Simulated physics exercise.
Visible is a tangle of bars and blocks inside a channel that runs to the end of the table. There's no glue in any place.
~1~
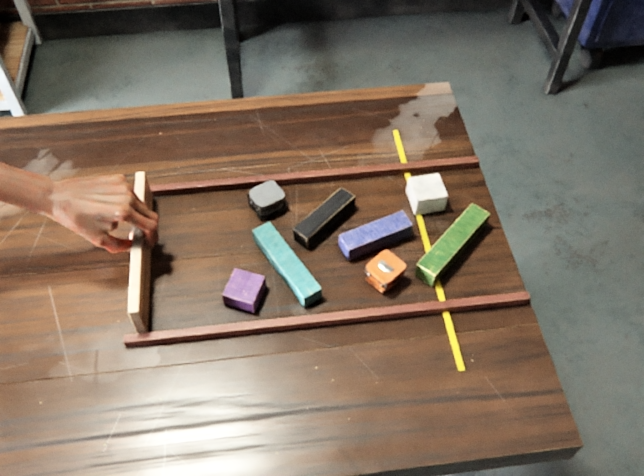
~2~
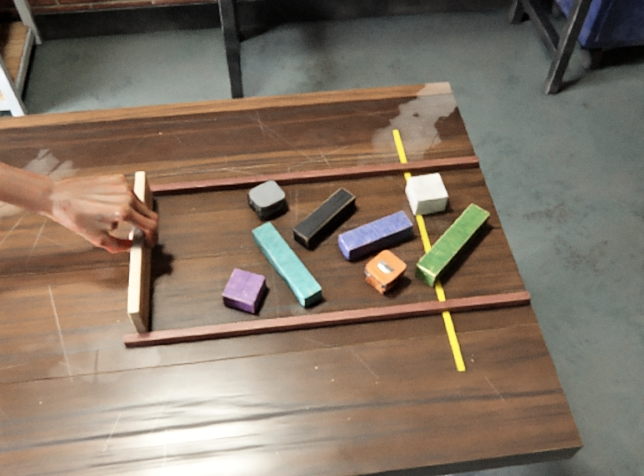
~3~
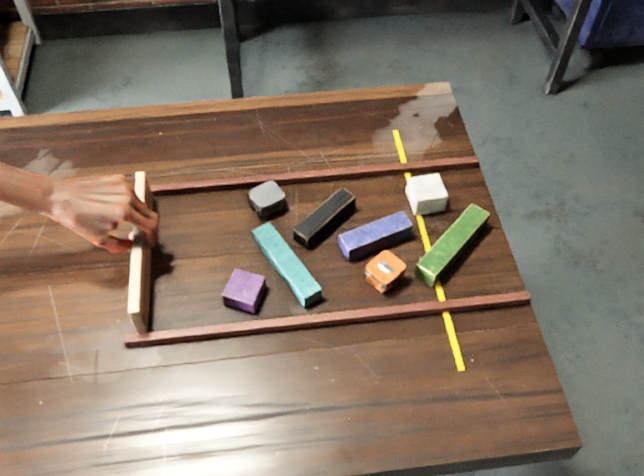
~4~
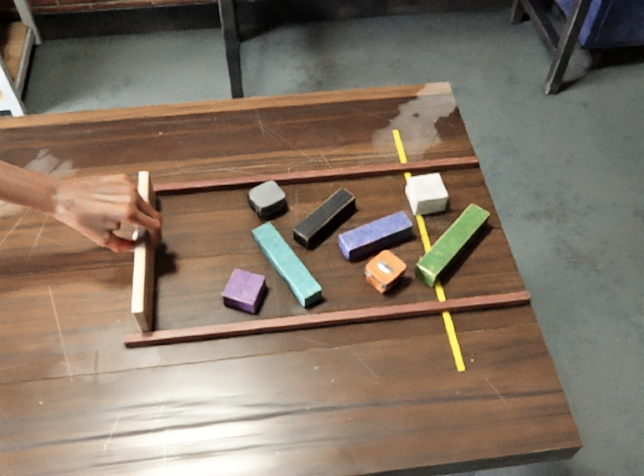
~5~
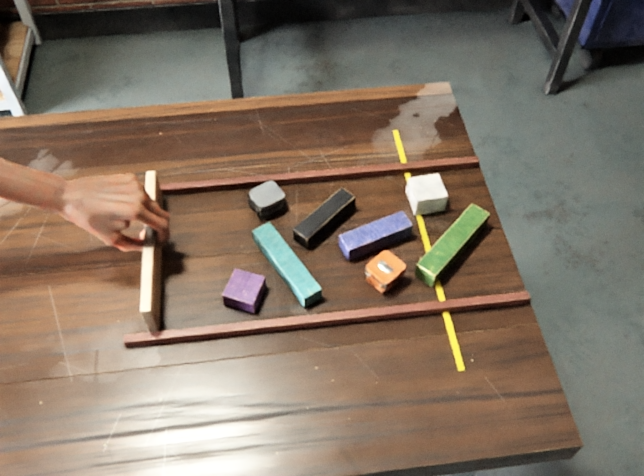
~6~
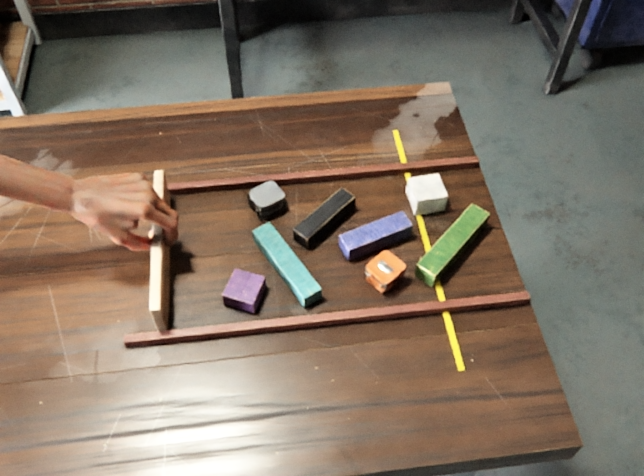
A hand slides an upright board slightly right toward scattered coloured blocks, which stay still.
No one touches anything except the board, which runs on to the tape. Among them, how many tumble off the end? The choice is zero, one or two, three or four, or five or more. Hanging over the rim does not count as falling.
I predict the tally of drops will be under three but above nought.
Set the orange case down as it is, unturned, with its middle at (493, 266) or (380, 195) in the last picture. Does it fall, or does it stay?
Going place by place: Over the edge, then safe on top.
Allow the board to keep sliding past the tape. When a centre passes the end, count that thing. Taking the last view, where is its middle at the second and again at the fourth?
First roughly (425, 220), later roughly (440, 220).
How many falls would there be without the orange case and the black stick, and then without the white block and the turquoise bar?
Counts - first: 1, second: 0.
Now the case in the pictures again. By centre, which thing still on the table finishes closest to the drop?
It's the orange case that is foremost.
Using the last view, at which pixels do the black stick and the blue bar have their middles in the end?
You'll see the black stick at (452, 191), with the blue bar at (488, 211).
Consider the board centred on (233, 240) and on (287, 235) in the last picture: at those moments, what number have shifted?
The counts are 1 and 4.
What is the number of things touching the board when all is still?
My count gives 3.
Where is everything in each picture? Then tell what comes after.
Green bar (453, 244); white block (427, 194); orange case (385, 272); board (142, 249); tape (424, 234), in the first frame.
White block (427, 194); turquoise bar (286, 264), in the second frame.
Orange case (385, 273); board (142, 249), in the third frame.
Green bar (453, 244); blue bar (376, 236), in the fourth frame.
White block (427, 194); grey case (267, 201), in the fifth frame.
Green bar (453, 244); white block (427, 194); orange case (385, 273); board (161, 247); tape (424, 234), in the sixth frame.
Early on, none off yet; green bar at rest near (453, 244); white block at rest near (427, 194); orange case at rest near (385, 273).
Finally, the number that fall off is one or two; lost, green bar.
